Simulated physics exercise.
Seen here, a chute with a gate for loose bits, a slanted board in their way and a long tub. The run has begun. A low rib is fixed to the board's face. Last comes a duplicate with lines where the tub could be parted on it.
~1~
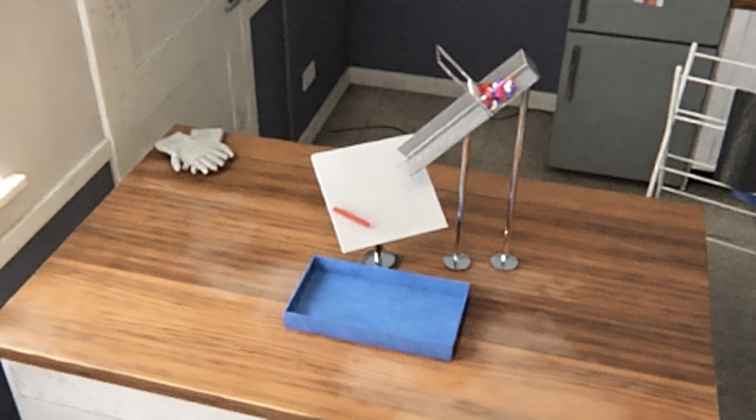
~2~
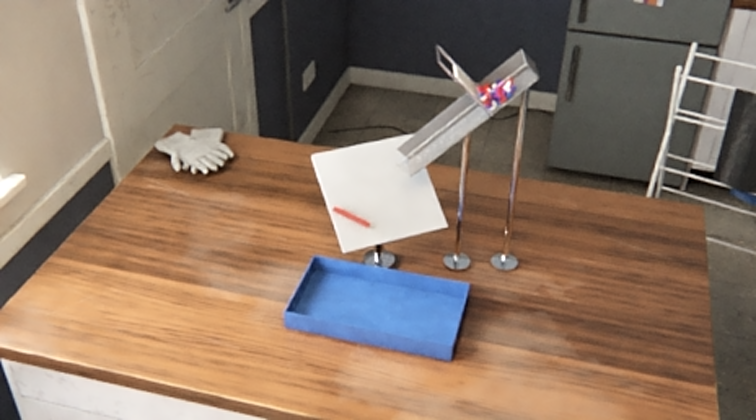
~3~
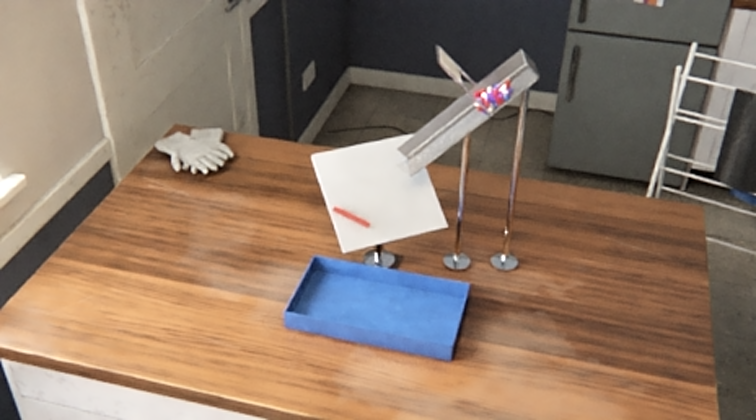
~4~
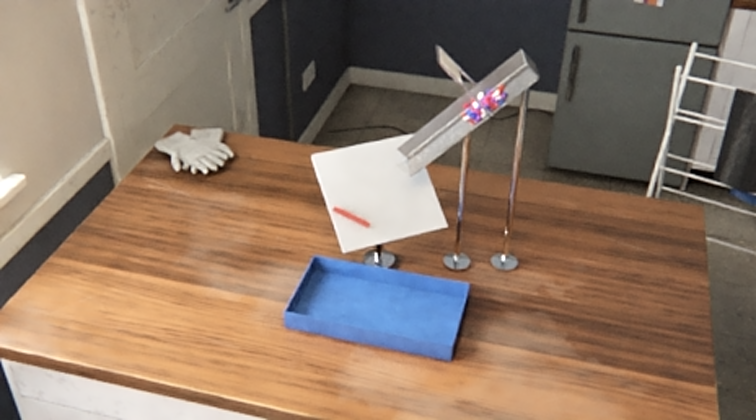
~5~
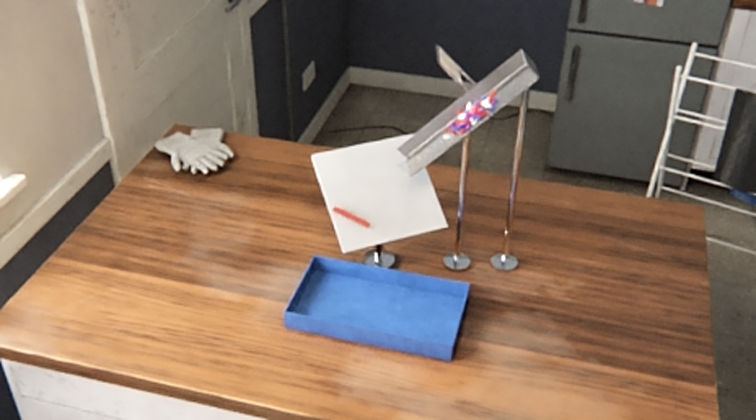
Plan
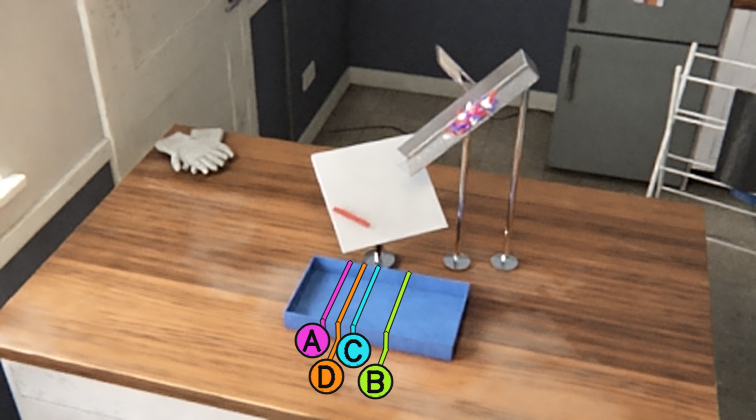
A wooden table stands in a room with dark walls and a grey cabinet behind, seen from above at an angle by a still camera. White gloves lie at the left, a blue tub sits in front, and behind it are a tilted white board with a red strip and a sloping grey chute on thin metal posts. The chute's gate swings up, and the red, white and purple bits slide down leftward, spreading out.
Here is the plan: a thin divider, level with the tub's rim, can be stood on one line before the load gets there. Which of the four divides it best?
Line B does it best.
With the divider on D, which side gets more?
The right side.
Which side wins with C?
More lands on the right.
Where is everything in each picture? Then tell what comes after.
The first frame shows load behind the gate at (496, 95), jelly beans; lip of the chute at (410, 169), sloping fairly steeply.
The second frame shows middle of the board at (380, 191), tilted fairly steeply; middle of its low edge at (397, 239); of its high edge at (363, 144).
The third frame shows front corners of the tub at (284, 312) and (452, 345), empty; front of the load at (478, 99).
The fourth frame shows middle of the load at (484, 108); its front at (464, 114), about a quarter of the way to the lip; rib from (334, 207) to (370, 224).
The fifth frame shows middle of the load at (474, 115); its front at (447, 137), about half of the way to the lip.
On the marked copy, line A crosses the front rim at (323, 320); line B crosses the front rim at (386, 332); line C crosses the front rim at (353, 326); line D crosses the front rim at (338, 323).
Choosing A, of what is caught, a stray few on the left of the divider, nearly all on the right.
Choosing B, of what is caught, about two thirds on the left of the divider, about a third on the right.
Choosing C, of what is caught, a stray few on the left of the divider, nearly all on the right.
Choosing D, of what is caught, a stray few on the left of the divider, nearly all on the right.
